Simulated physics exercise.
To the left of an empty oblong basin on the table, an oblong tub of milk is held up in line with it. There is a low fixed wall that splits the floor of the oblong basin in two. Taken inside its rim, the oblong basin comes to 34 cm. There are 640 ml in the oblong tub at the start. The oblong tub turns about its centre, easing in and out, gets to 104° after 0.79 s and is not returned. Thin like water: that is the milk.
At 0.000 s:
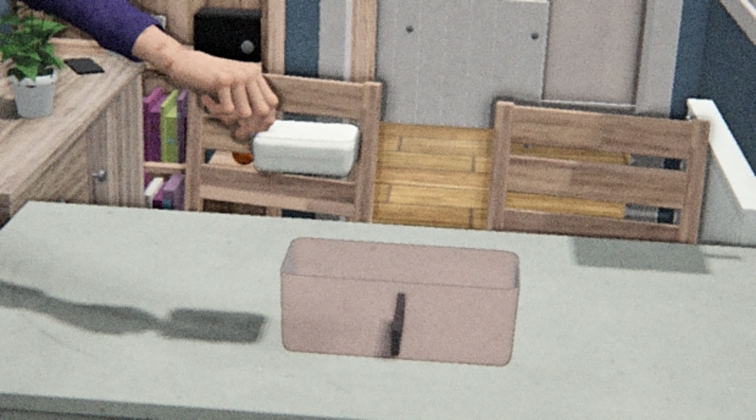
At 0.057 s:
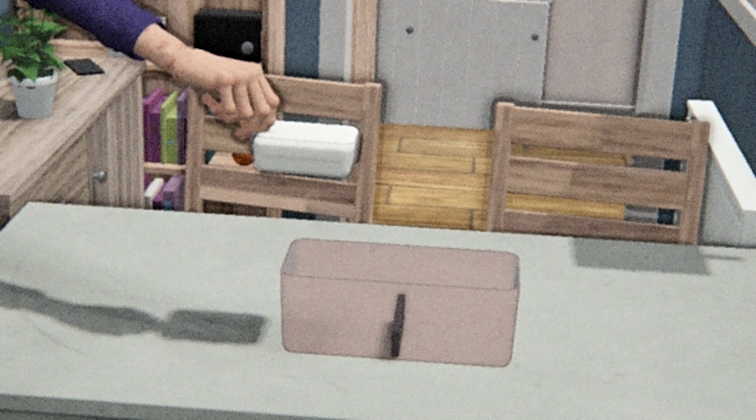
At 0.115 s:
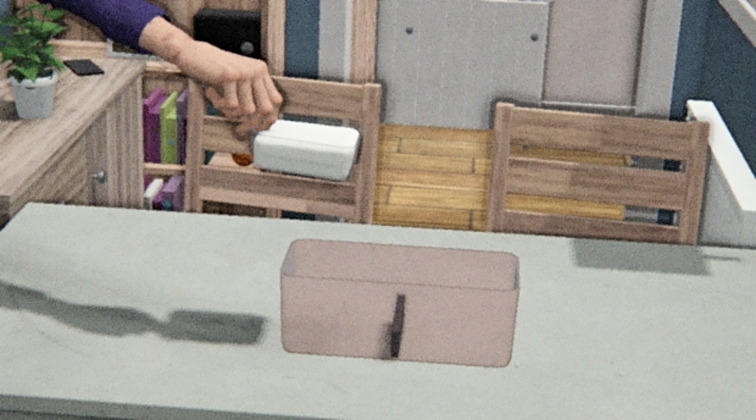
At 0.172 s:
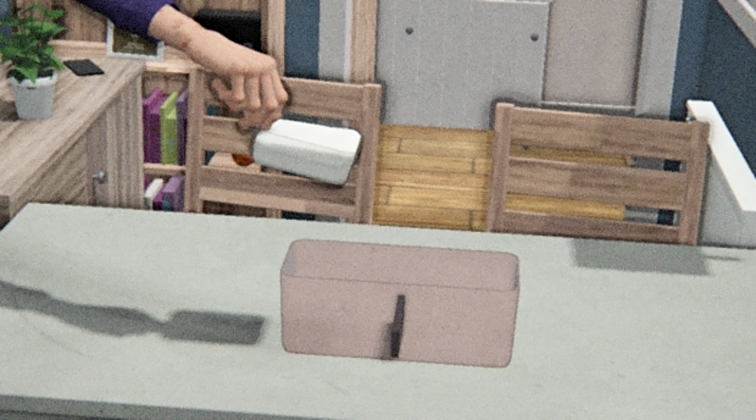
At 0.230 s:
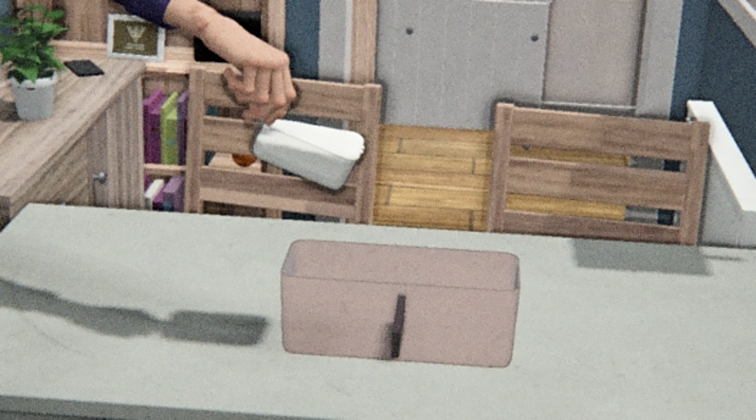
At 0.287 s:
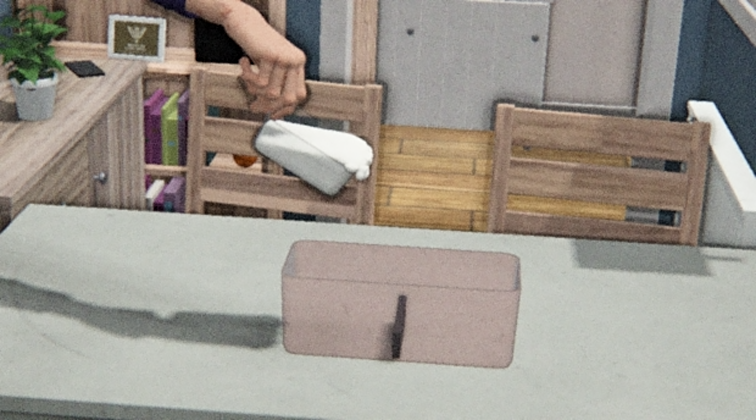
The footage shows a hand holding an oblong white tub of milk to the left of an empty pinkish basin on a table, gradually tilting it down to the right until some milk slips over its lower edge.
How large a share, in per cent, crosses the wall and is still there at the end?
A share of about 52 per cent.
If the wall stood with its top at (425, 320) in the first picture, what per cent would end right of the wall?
In that case, some 15 percent.
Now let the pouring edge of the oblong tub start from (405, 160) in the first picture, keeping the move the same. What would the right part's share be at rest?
In that case roughly 75 per cent.
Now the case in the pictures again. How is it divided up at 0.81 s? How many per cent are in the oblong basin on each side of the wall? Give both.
Around 34 percent on the left and 54 on the right.
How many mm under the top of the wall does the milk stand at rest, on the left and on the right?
Left about 30 mm, right about 26 mm.
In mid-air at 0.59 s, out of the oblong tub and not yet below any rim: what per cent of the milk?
Some 48 % is the figure.
Then, 0.59 s in, the tilt is 88° and 9 per cent is still to pour, 7 is left of the wall and 35 right of it.
Then, 0.81 s in, the tilt is 104° and 2 per cent is still to pour, 33 is left of the wall and 53 right of it.
Then, 1.04 s in, the tilt is 104° and 0 per cent is still to pour, 38 is left of the wall and 52 right of it.
Then, 1.29 s in, the tilt is 104° and 0 per cent is still to pour, 38 is left of the wall and 52 right of it.
Finally, 38 per cent lies left of the wall, 52 right of it and 9 outside.
